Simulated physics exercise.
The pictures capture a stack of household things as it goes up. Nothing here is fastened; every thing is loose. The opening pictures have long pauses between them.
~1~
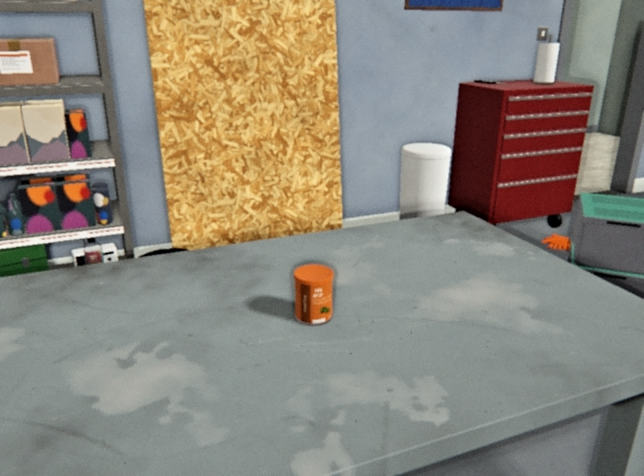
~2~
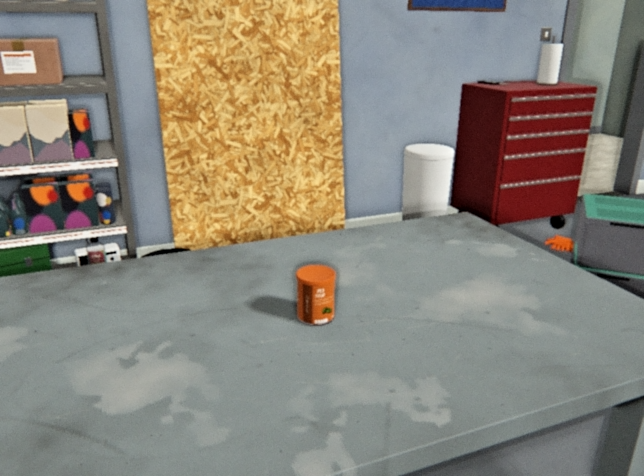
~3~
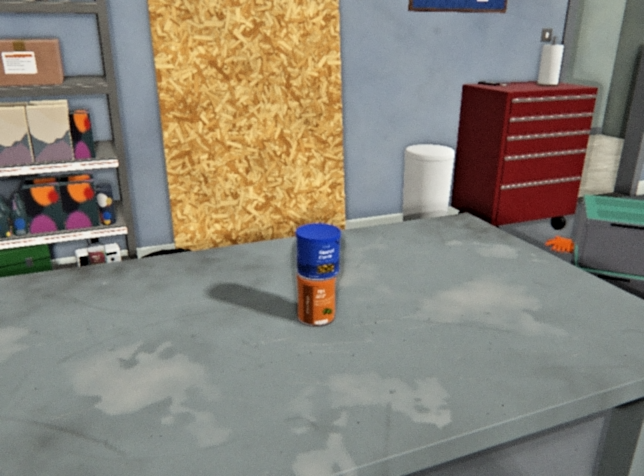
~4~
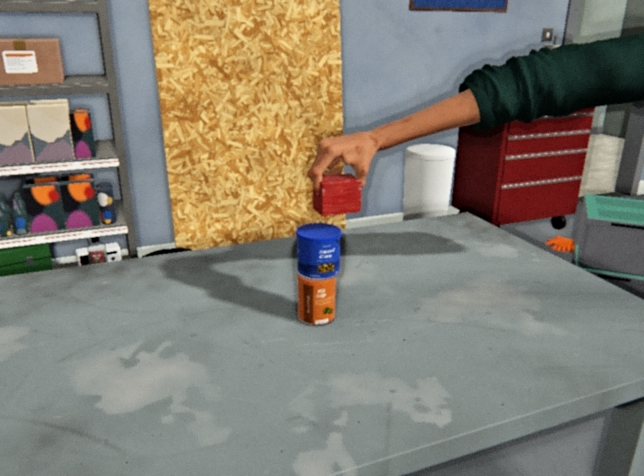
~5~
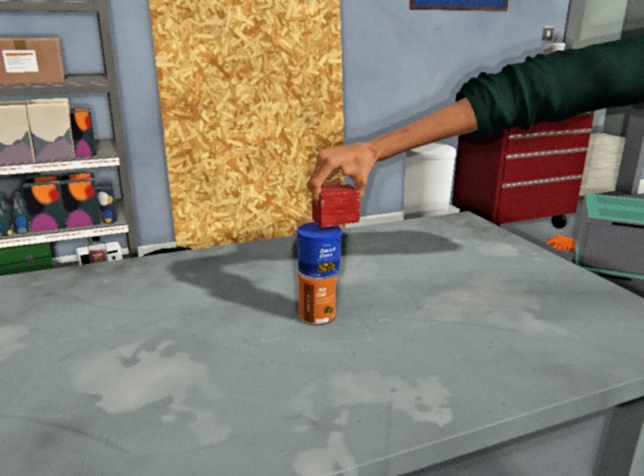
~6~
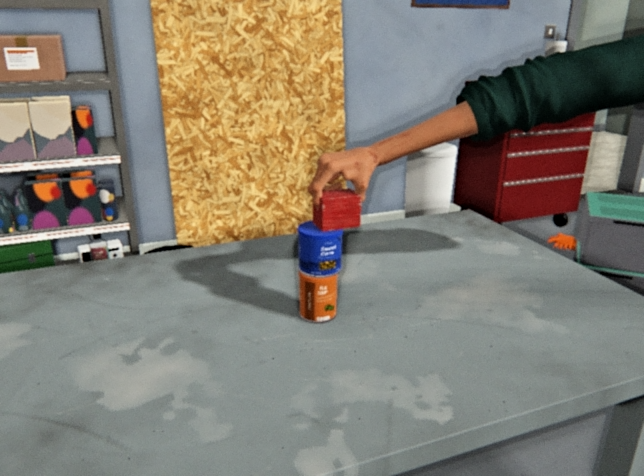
An arm in a dark green sleeve reaches in from the right over a grey, patchy tabletop in a workshop, seen from slightly above. An orange pot stands alone mid-table, then a blue tub sits on it, with shelves at left, a chipboard panel behind and a red drawer cabinet at right. The hand lowers a red block onto the blue tub, while the view shifts very slightly.
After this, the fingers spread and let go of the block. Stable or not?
My guess: It stays upright.
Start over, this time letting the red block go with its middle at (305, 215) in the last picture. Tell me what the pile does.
Then it stays up.
Then, 0.50 s on from there, no change.
Then, 1.30 s on from there, red block resting near (337, 210).
Then, 2.70 s on from there, red block resting near (338, 210).
In the end, all 3 unmoved. At the end, from the last picture's camera, red block near (338, 210). The pile keeps its balance.
